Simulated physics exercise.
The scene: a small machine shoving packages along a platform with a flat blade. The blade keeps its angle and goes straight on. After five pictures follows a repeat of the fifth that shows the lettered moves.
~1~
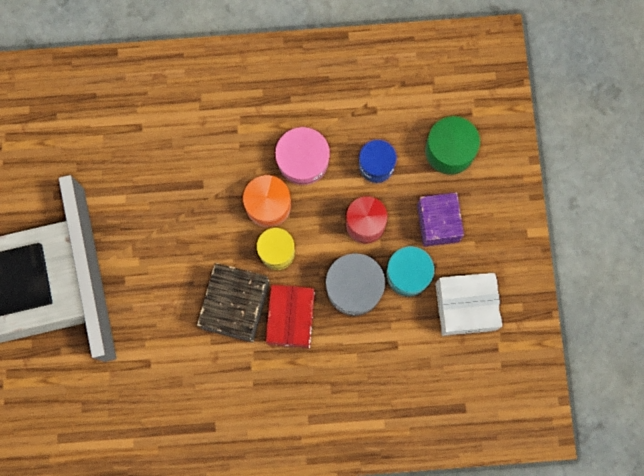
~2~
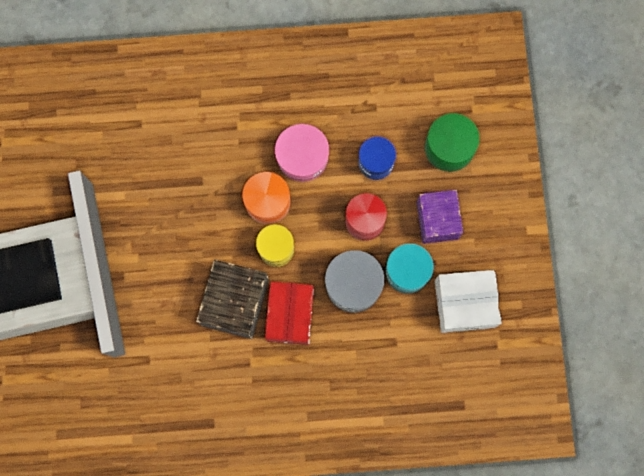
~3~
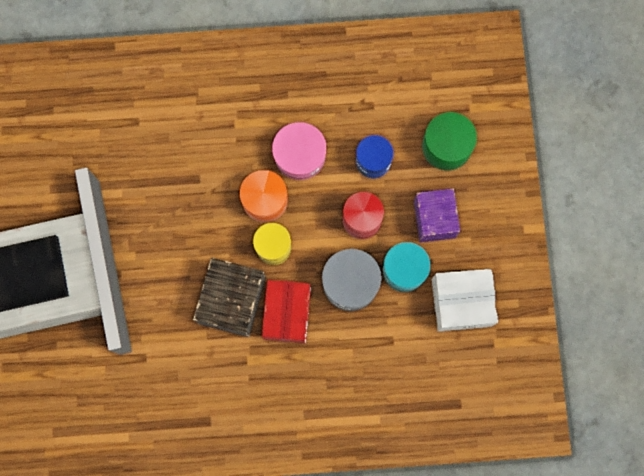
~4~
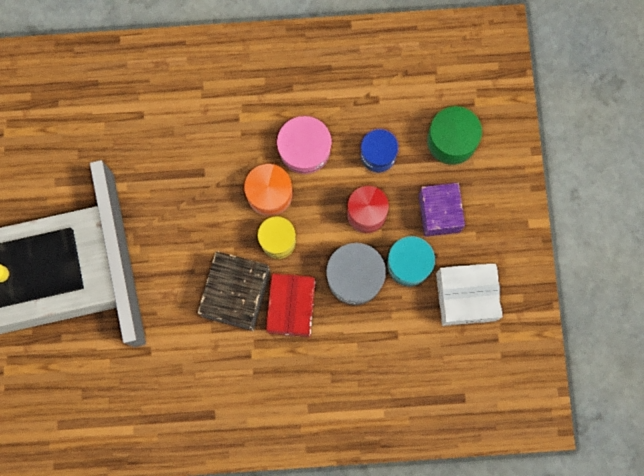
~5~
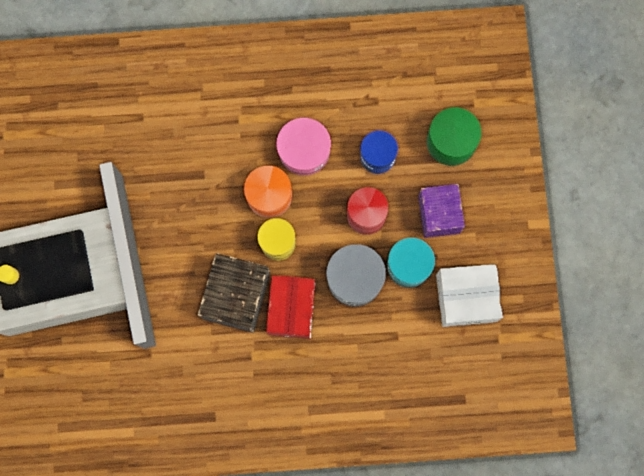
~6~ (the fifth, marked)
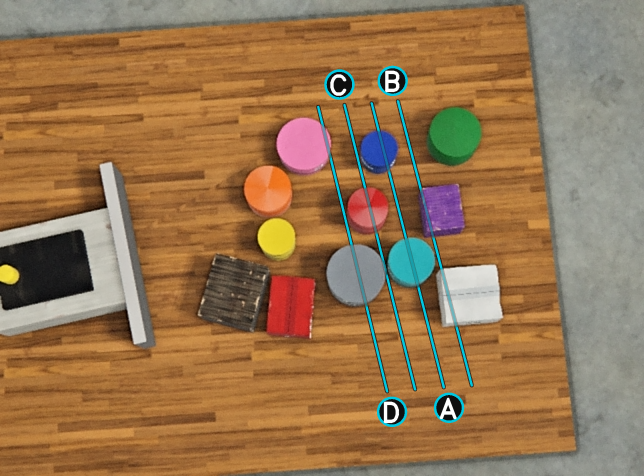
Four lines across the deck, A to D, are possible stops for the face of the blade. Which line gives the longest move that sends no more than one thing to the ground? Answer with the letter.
A is the last line within the limit.
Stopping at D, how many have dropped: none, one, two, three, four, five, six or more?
By then, none.
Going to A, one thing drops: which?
The turquoise pail goes over.
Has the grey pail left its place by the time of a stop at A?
By then, yes.
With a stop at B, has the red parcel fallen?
No.
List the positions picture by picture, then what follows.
Yellow pail (277, 249); purple crate (440, 220); pink pail (303, 157), in the first picture.
Robot (18, 277); turquoise pail (409, 269), in the second picture.
Robot (25, 274); red parcel (287, 312), in the third picture.
Robot (40, 266); green canister (454, 136), in the fourth picture.
Robot (50, 268); blue pail (378, 153); grey pail (356, 276); white parcel (469, 296), in the fifth picture.
On the copy, A at (407, 241); B at (434, 239); C at (379, 243); D at (352, 245).
On A. First, robot (152, 261); turquoise pail (417, 263); red parcel (320, 294).
Then, robot (253, 254); turquoise pail (507, 233); white parcel (489, 301).
Finally, robot (333, 248); turquoise pail over the edge; white parcel (551, 306); one fallen.
By contrast, B drops three; C is within the limit but short; D is within the limit but short.
